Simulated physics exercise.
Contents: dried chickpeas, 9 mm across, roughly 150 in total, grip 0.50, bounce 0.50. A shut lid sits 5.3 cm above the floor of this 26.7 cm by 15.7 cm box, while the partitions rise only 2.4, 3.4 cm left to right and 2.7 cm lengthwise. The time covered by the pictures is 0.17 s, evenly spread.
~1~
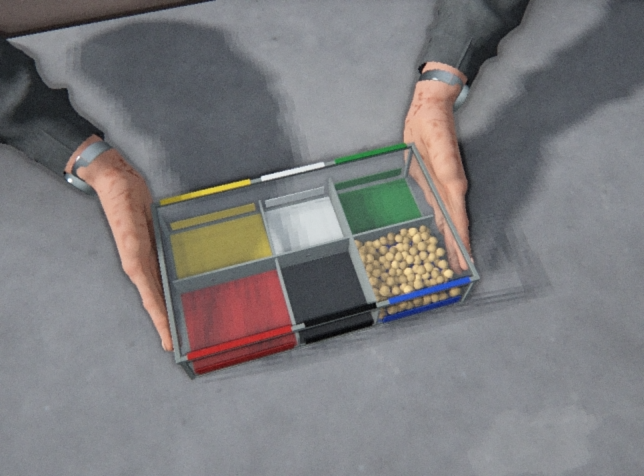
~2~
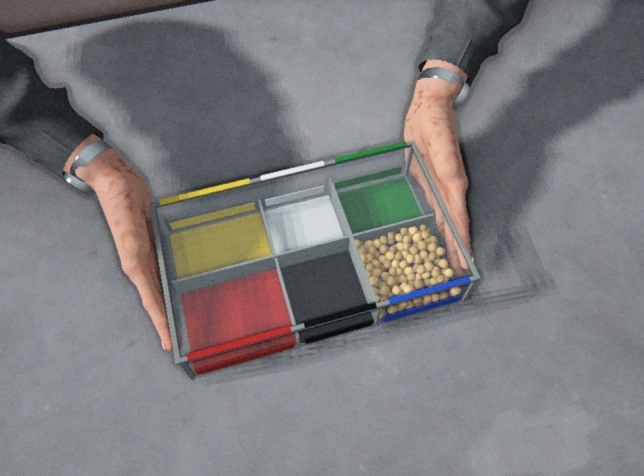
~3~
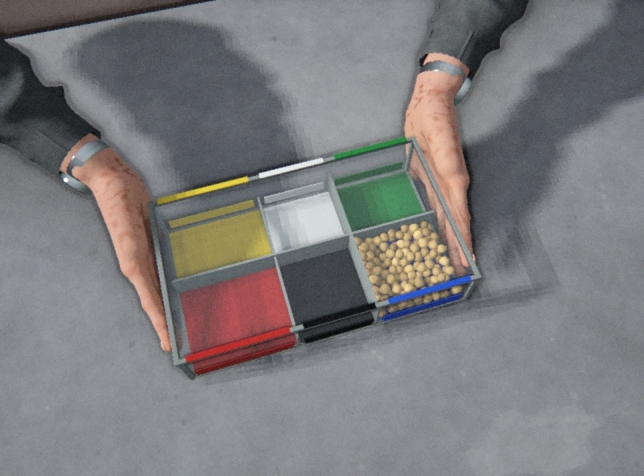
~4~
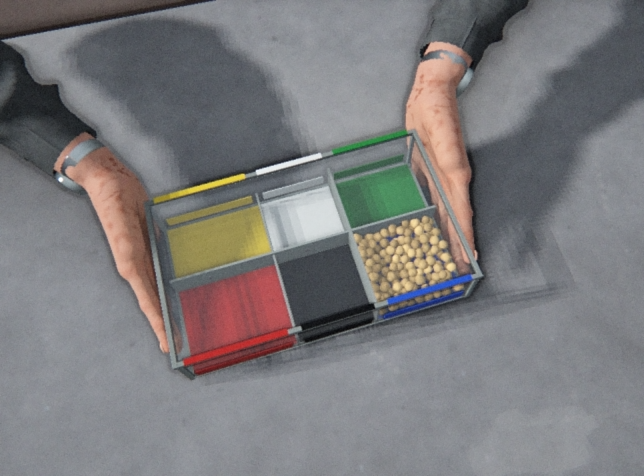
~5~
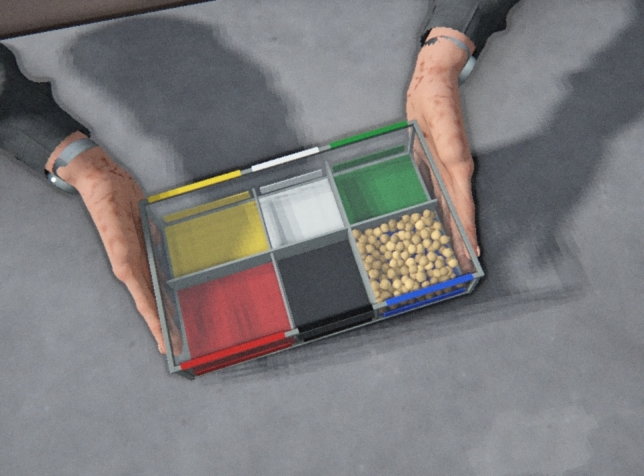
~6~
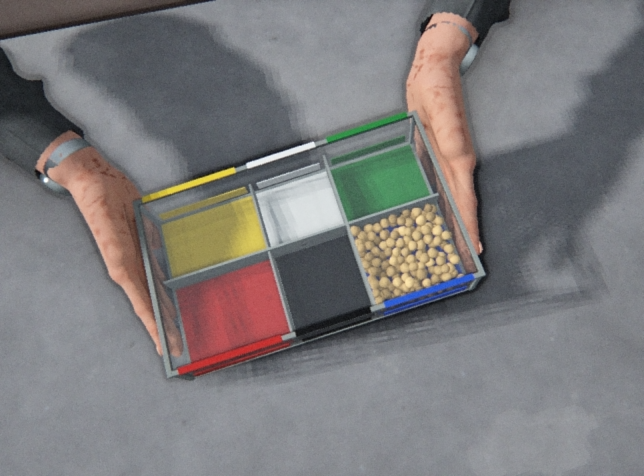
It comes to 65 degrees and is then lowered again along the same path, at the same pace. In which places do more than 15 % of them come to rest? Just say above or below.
Red below, blue above, green below, yellow below, white below, black below.
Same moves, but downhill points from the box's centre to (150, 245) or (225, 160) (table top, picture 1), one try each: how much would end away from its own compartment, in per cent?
The share comes to roughly 25 in a hundred, then roughly 25 in a hundred.
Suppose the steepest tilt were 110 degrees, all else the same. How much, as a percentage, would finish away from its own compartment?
Near 20 in a hundred.
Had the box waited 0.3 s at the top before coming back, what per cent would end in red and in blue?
Result - red: 5 %, blue: 85 %.
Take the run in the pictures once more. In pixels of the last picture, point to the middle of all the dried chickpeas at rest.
After settling, the middle sits near (395, 292).
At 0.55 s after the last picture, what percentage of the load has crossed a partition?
Roughly 0 in a hundred.
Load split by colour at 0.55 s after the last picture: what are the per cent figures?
You'd see red at 0, blue at 100, green at 0, yellow at 0, white at 0 and black at 0 per cent.
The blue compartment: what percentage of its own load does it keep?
Share retained: Some 90 per cent.
Then, 0.55 s after the last picture, tilt 65 degrees; blue 100 %.
Then, 0.91 s after the last picture, tilt 27 degrees; blue 90 %, black 10 %.
Then, 1.35 s after the last picture, tilt 0 degrees; blue 90 %, black 10 %.
In the end, red 0 %, blue 90 %, green 0 %, yellow 0 %, white 0 %, black 10 %.
